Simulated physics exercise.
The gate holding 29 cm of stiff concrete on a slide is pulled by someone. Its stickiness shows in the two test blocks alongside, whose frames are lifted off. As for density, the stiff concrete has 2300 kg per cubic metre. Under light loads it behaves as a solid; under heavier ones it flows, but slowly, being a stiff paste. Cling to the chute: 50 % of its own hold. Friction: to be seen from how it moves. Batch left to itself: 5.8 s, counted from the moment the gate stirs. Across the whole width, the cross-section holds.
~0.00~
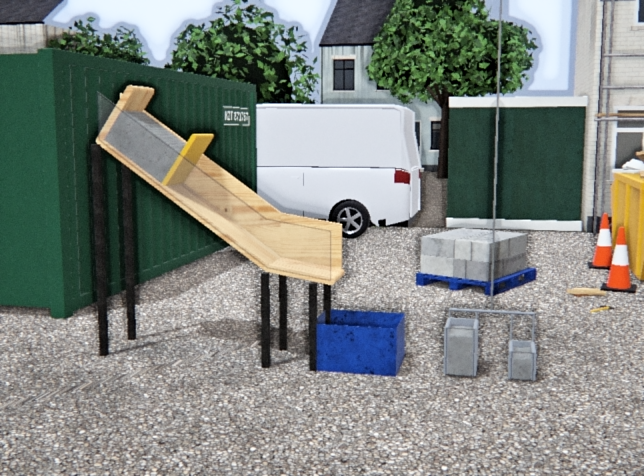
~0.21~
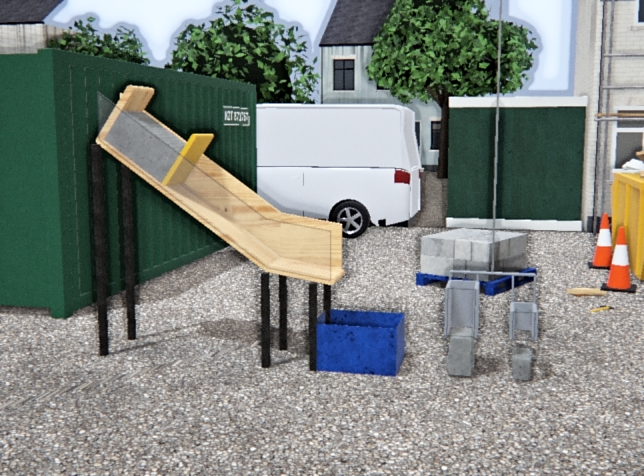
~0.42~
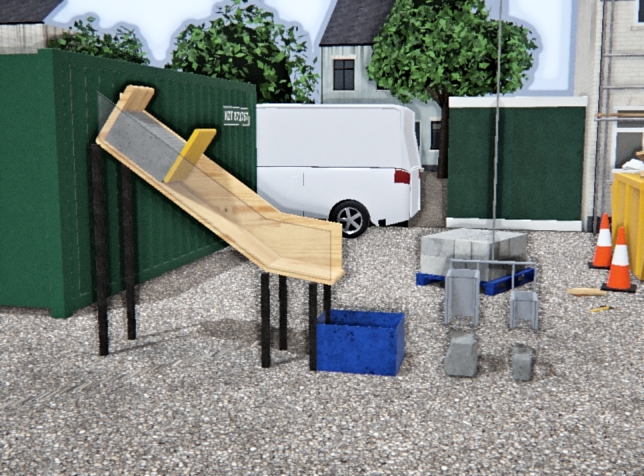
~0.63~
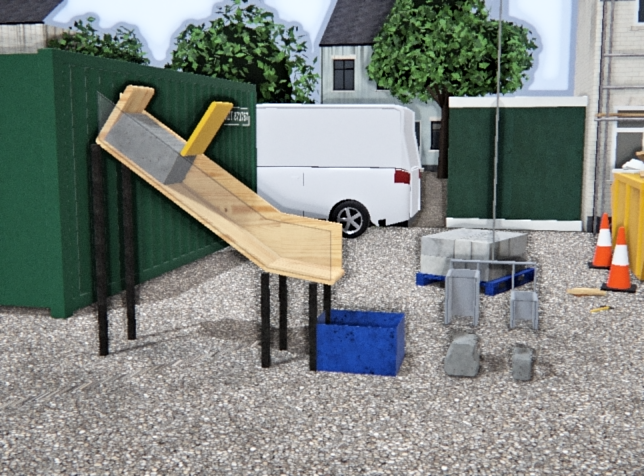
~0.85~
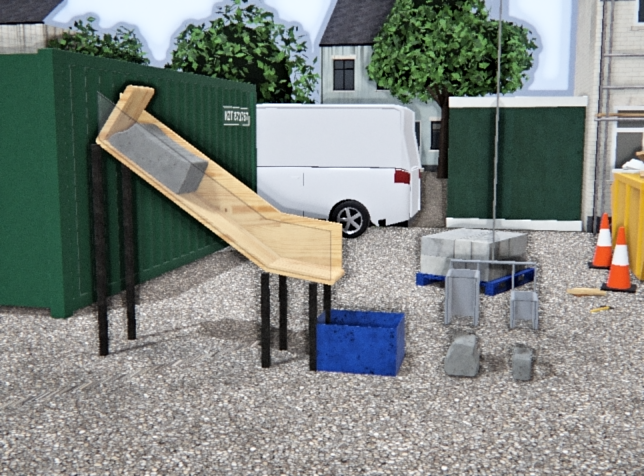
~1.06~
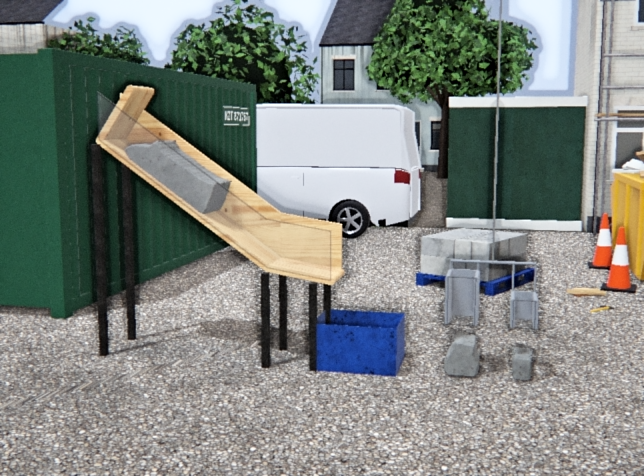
At first, grey concrete rests behind a yellow gate high on a wooden chute, while two grey casings at right rise off two test blocks, the left one sagging slightly. The gate then lifts away, and the concrete slides a short way down the slope toward the right, staying in one chunky mass.
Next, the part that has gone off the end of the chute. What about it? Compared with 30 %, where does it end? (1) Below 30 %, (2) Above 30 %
Above 30 %.
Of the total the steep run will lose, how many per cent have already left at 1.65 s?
I'd put it near 70 per cent.
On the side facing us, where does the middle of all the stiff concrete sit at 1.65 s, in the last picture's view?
Close to (286, 252) in the last picture.
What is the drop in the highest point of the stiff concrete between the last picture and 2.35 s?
Measured change: Around 86.5 cm.
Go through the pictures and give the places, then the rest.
Front end of the stiff concrete at (178, 156); test blocks 31 cm, 17 cm high (left to right), in the first picture.
Front end of the stiff concrete at (178, 156); test blocks 29 cm, 17 cm high (left to right), in the second picture.
Front end of the stiff concrete at (178, 156); test blocks 26 cm, 17 cm high (left to right), in the third picture.
Front end of the stiff concrete at (179, 155); test blocks 26 cm, 17 cm high (left to right), in the fourth picture.
Front end of the stiff concrete at (191, 166); test blocks 25 cm, 17 cm high (left to right), in the fifth picture.
Front end of the stiff concrete at (214, 187); test blocks 25 cm, 17 cm high (left to right), in the sixth picture.
By 1.65 s, 32 % is on the steep run, 68 % on the flatter one and 0 % past the end.
By 2.35 s, none is on the steep run, 23 % on the flatter one and 77 % past the end.
By 3.05 s, none is on the steep run, 22 % on the flatter one and 78 % past the end.
By 3.75 s, none is on the steep run, 22 % on the flatter one and 78 % past the end.
By 6.16 s, at the end, none is on the steep run, 22 % on the flatter one and 78 % past the end.
